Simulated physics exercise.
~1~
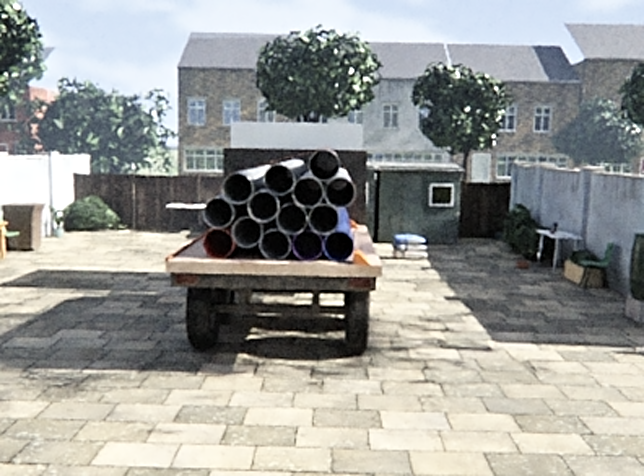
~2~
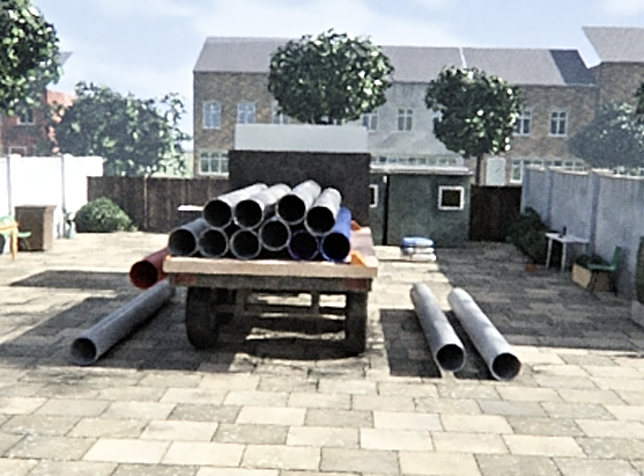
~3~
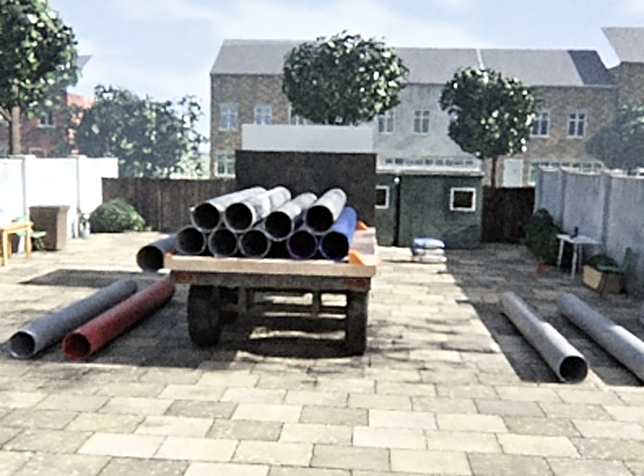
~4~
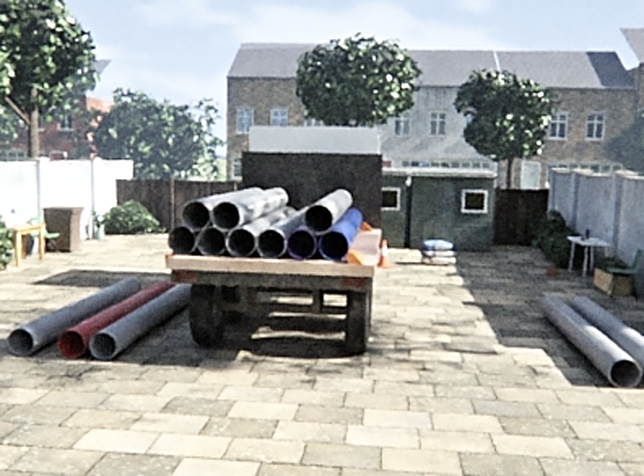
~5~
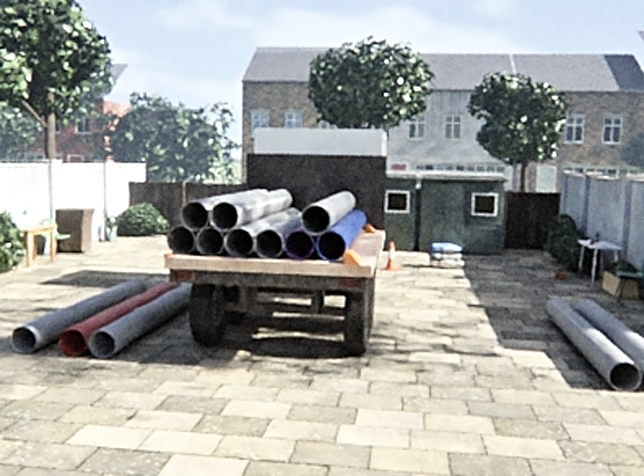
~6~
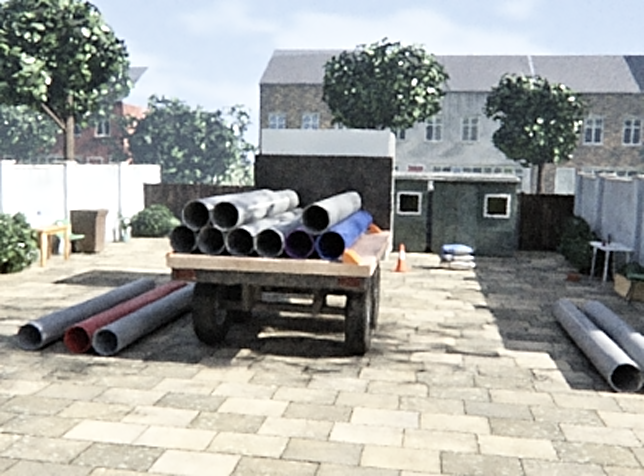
A flatbed lorry stood loaded with a stack of grey pipes until the pile slumped and several rolled off both sides, three including a red one settling left and two right, while the blue one stayed aboard with the rest.
